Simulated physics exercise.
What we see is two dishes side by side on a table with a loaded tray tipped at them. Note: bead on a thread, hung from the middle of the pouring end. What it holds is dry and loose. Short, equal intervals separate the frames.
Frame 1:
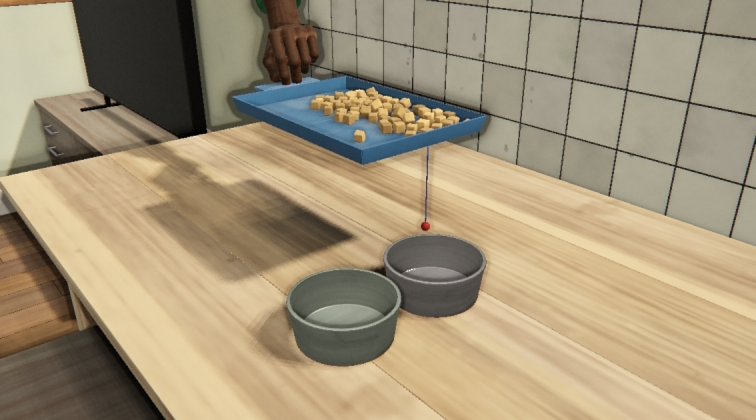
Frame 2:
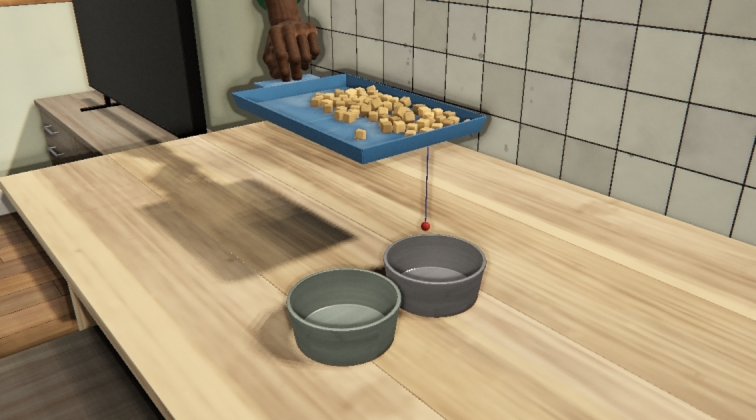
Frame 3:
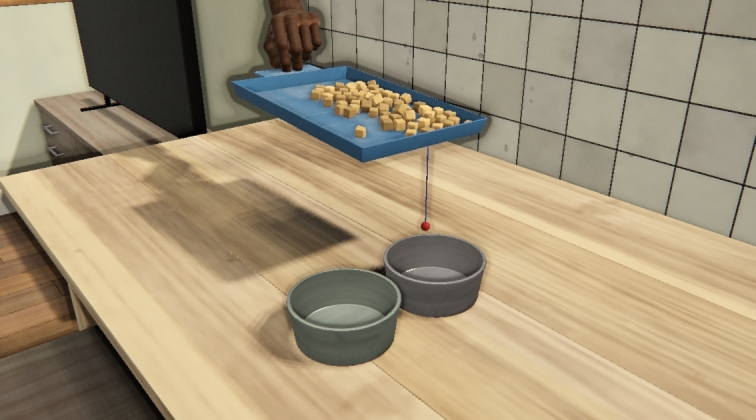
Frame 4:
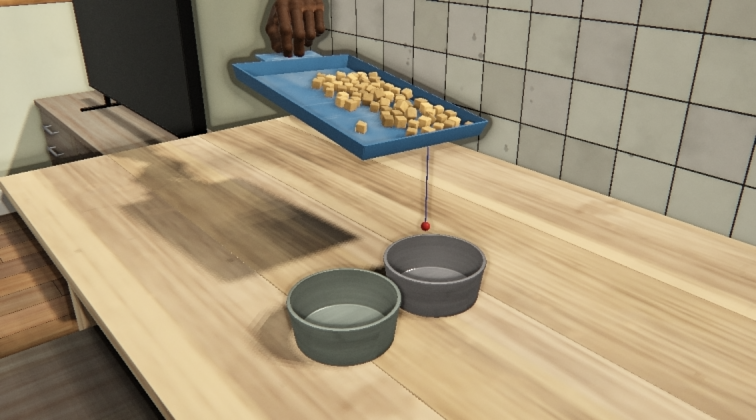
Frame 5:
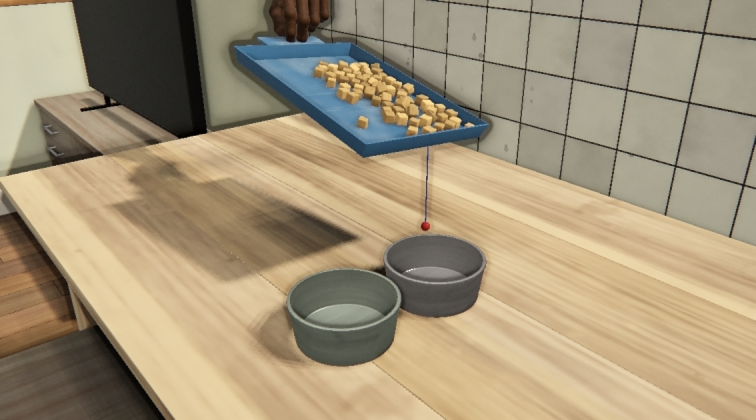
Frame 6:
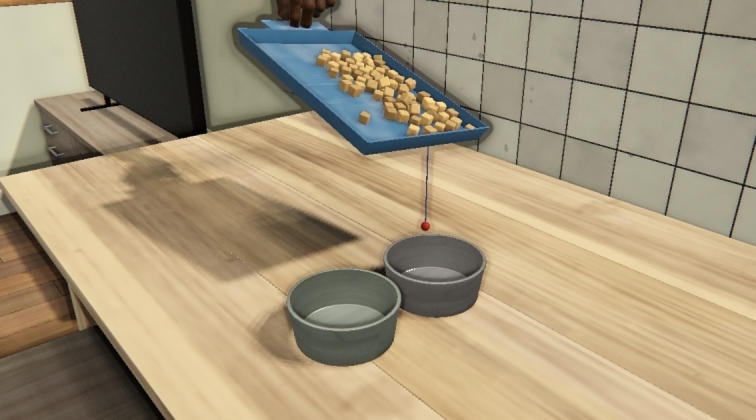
A dark brown hand tilted a blue tray of small wooden cubes above two gray dishes on a table, slowly raising its back end while the cubes shifted slightly toward the lower edge.
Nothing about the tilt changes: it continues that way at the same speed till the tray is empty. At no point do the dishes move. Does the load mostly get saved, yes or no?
No, less than half is saved.
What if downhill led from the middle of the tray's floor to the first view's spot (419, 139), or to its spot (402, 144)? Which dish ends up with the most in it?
Going by the two slopes in order, it's the right-side one and then the right-side one.
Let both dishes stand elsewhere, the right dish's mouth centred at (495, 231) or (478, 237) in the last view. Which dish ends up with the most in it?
At place one the right of the pair; at place two the right of the pair.
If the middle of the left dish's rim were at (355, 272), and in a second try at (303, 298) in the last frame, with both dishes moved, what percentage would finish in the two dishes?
Around 20 and around 0 per cent, in that order.
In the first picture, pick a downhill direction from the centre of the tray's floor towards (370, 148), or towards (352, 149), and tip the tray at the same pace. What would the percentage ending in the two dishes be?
Roughly 60 percent, then 50 percent.
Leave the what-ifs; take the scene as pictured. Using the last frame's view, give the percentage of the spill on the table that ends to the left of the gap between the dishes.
I'd say some 0 in a hundred.
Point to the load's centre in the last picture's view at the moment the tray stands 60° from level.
Look around (439, 93) in the last picture.
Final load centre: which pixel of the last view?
I'd say the middle ends up at about (490, 262).
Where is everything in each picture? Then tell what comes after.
In the first picture, corners of the pouring end (363, 147) and (481, 116), level; middle of the load (378, 111), small wooden cubes; left dish (379, 338); right dish (470, 292); bead on its thread (425, 226).
In the second picture, corners of the pouring end (363, 147) and (481, 116), level; middle of the load (378, 110).
In the third picture, corners of the pouring end (364, 145) and (482, 118), tipped barely, lowest at the right corner; middle of the load (379, 106).
In the fourth picture, corners of the pouring end (365, 143) and (482, 120), tipped a little, lowest at the right corner; middle of the load (380, 100).
In the fifth picture, corners of the pouring end (367, 141) and (483, 123), tipped a little, lowest at the right corner; middle of the load (382, 94).
In the sixth picture, corners of the pouring end (369, 139) and (483, 125), tipped clearly, lowest at the right corner; middle of the load (384, 88); left dish (379, 338); right dish (470, 292).
Just after the last frame, tray tipped steeply; almost all on the tray; just a few in the air.
A moment on, tray tipped right over; almost all on the tray; about a tenth in the right dish; just a few outside both.
Further on, tray tipped past a quarter turn; roughly a quarter in the right dish; the larger part outside both.
When it is over, tray tipped past a quarter turn; not one in the left dish; roughly a quarter in the right dish; the larger part outside both.
